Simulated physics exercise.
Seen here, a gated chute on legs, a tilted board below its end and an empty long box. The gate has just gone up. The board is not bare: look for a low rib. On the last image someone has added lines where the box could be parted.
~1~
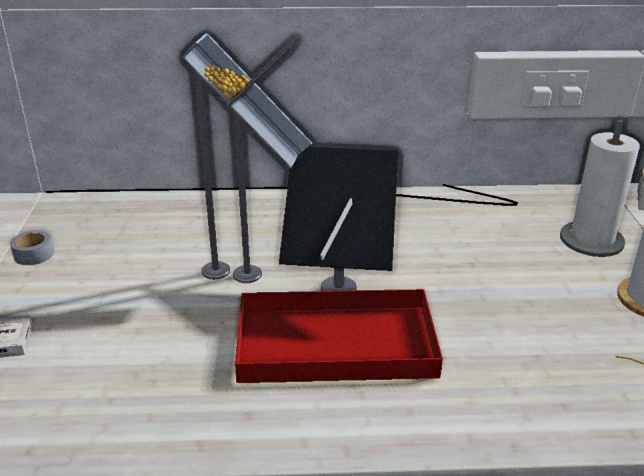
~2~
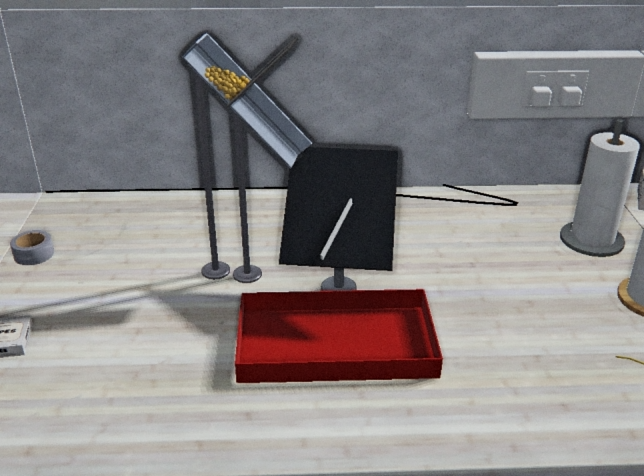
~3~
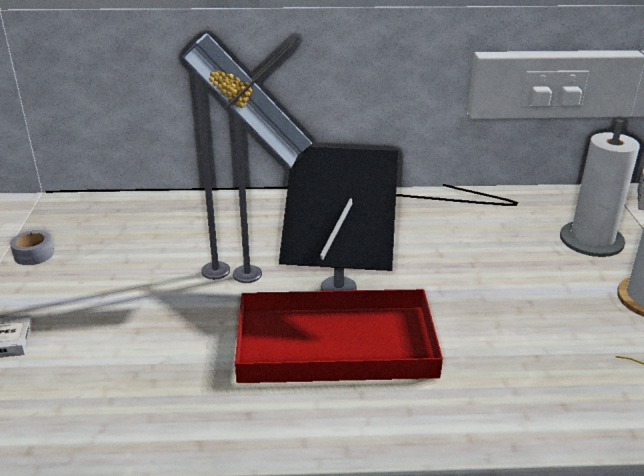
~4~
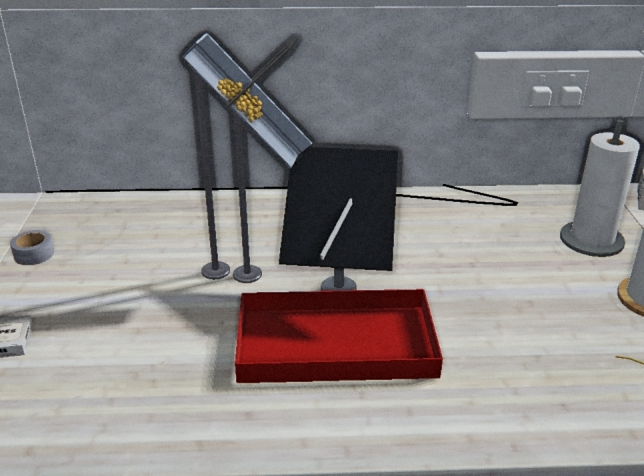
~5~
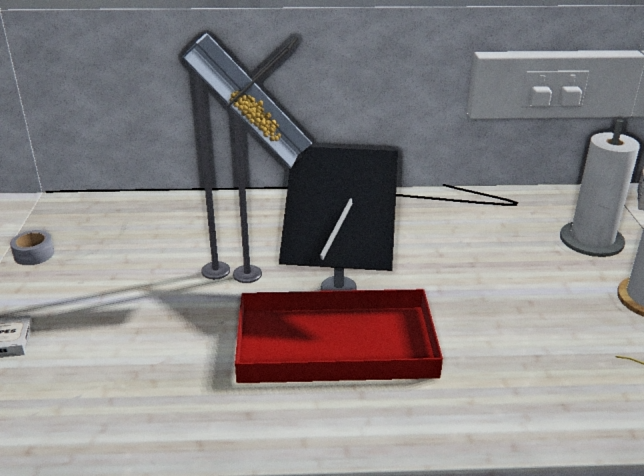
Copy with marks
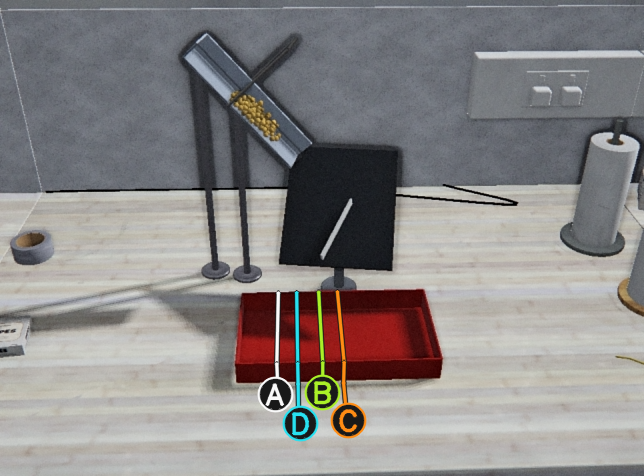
Tilted chute on dark legs releasing small yellow balls that slide down toward a black board above an empty red box.
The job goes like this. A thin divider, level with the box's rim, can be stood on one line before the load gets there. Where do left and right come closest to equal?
Line D.
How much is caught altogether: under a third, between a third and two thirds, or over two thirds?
It is over two thirds.
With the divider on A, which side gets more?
Right.
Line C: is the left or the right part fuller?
The left side.
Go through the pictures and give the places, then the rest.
Load behind the gate near (228, 81), puffed corn balls; lip of the chute near (294, 162), sloping fairly steeply, in the first frame.
Middle of the board near (340, 205), tilted fairly steeply; middle of its low edge near (335, 267); of its high edge near (345, 148), in the second frame.
Front corners of the box near (236, 363) and (442, 358), empty; front of the load near (244, 104), in the third frame.
Middle of the load near (241, 96); its front near (260, 114), close to a third of the way to the lip; rib from (351, 199) to (321, 255), in the fourth frame.
Middle of the load near (253, 115); its front near (278, 136), close to two thirds of the way to the lip, in the fifth frame.
On the marked copy, line A crosses the front rim at (276, 362); line B crosses the front rim at (322, 361); line C crosses the front rim at (344, 361); line D crosses the front rim at (297, 362).
Choosing A, of what is caught, only a few on the left of the divider, all but a few on the right.
Choosing B, of what is caught, all but a few on the left of the divider, a small share on the right.
Choosing C, of what is caught, all but a few on the left of the divider, a small share on the right.
Choosing D, of what is caught, close to half on the left of the divider, close to half on the right.
